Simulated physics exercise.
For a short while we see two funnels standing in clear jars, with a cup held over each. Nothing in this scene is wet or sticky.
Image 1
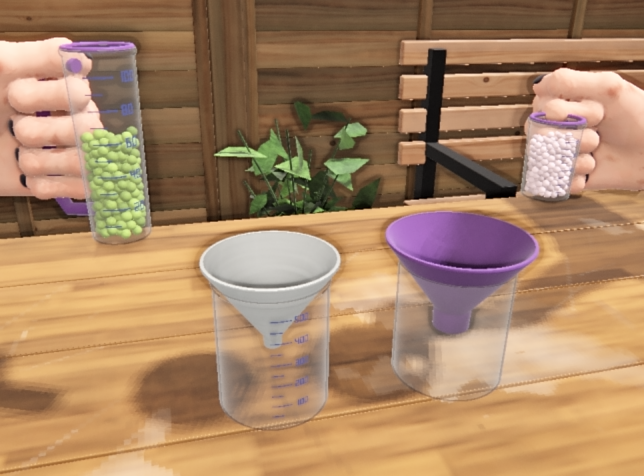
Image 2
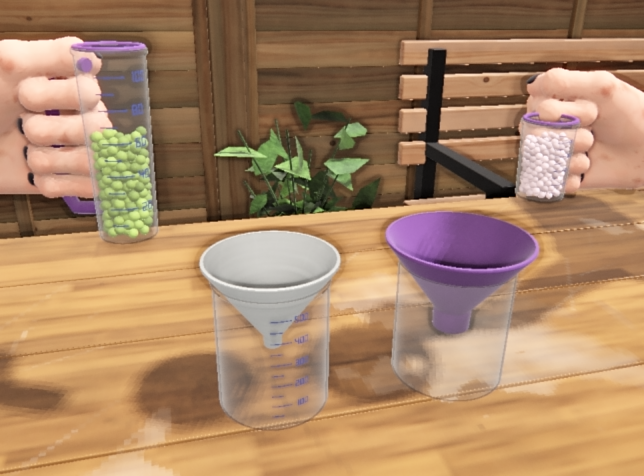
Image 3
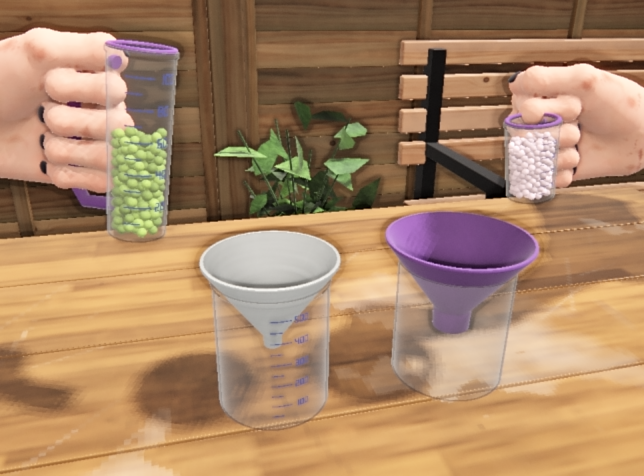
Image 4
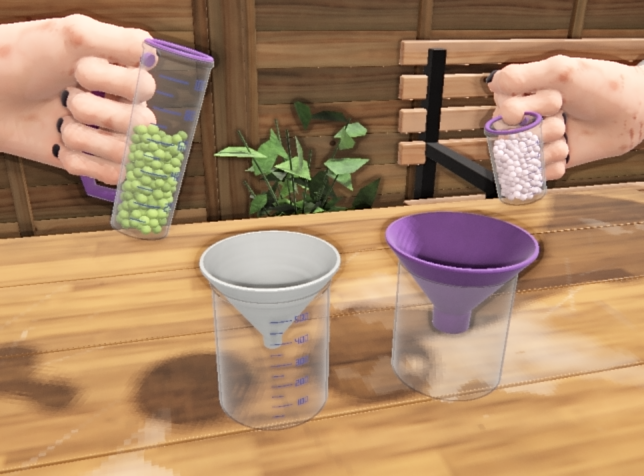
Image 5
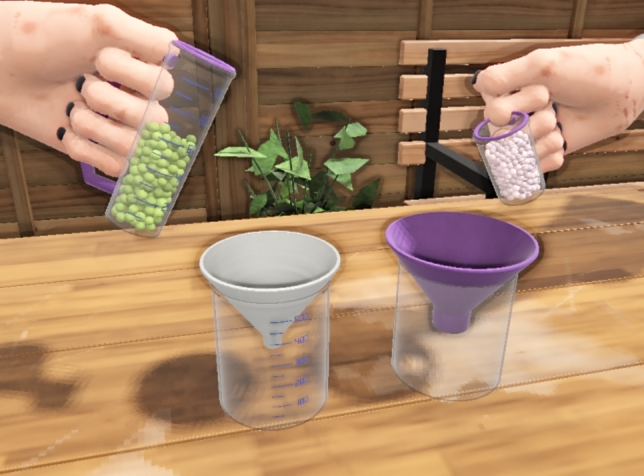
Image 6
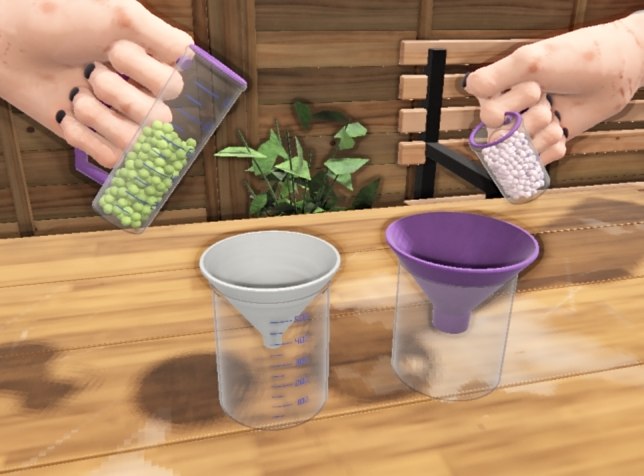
Two hands, each gripping a clear, purple-rimmed cup, move inward above a wooden outdoor table, seen from slightly above by a still camera, with plank fencing, a leafy plant and a slatted bench behind. The left cup holds green peas and the right, smaller one pale pearls, beyond a grey funnel and a purple funnel in clear jars. Starting upright, both cups lean steadily toward each other, their contents staying inside.
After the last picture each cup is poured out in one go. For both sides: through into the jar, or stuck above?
In order: Left: Stops flowing, right: Keeps flowing.
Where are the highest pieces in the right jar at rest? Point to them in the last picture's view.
Roughly (461, 354).
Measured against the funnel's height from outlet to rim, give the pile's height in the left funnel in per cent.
It reaches about 75 percent of the way up.
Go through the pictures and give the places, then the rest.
The first picture shows left funnel at (271, 269), outlet at (273, 344), under two pieces wide; left cup at (111, 146), holding dried peas; right funnel at (459, 249), outlet at (450, 325), about 5 pieces wide; right cup at (551, 157), holding sugar pearls.
The second picture shows left cup at (120, 145), upright; right cup at (545, 158), upright.
The third picture shows left cup at (139, 144), tipped 8°; right cup at (531, 159), tipped 8°.
The fourth picture shows left cup at (159, 144), tipped 17°; right cup at (518, 160), tipped 17°.
The fifth picture shows left cup at (167, 143), tipped 27°; right cup at (511, 160), tipped 27°.
The sixth picture shows left funnel at (271, 269), outlet at (273, 344); left cup at (167, 143), tipped 36°; right funnel at (459, 249), outlet at (450, 325); right cup at (511, 160), tipped 36°.
Then, 0.55 s past the last view, left, all still in the cup; right, all still in the cup.
Then, 1.03 s past the last view, left, nearly all still in the cup, a stray few in or over the funnel; right, about two thirds still in the cup, about a quarter in or over the funnel, a small part down in the jar.
Then, 1.44 s past the last view, left, a small part still in the cup, most in or over the funnel, a stray few down in the jar; right, a small part in or over the funnel, most down in the jar.
Finally, left, nearly all stuck in the funnel, a stray few down in the jar; right, all down in the jar.
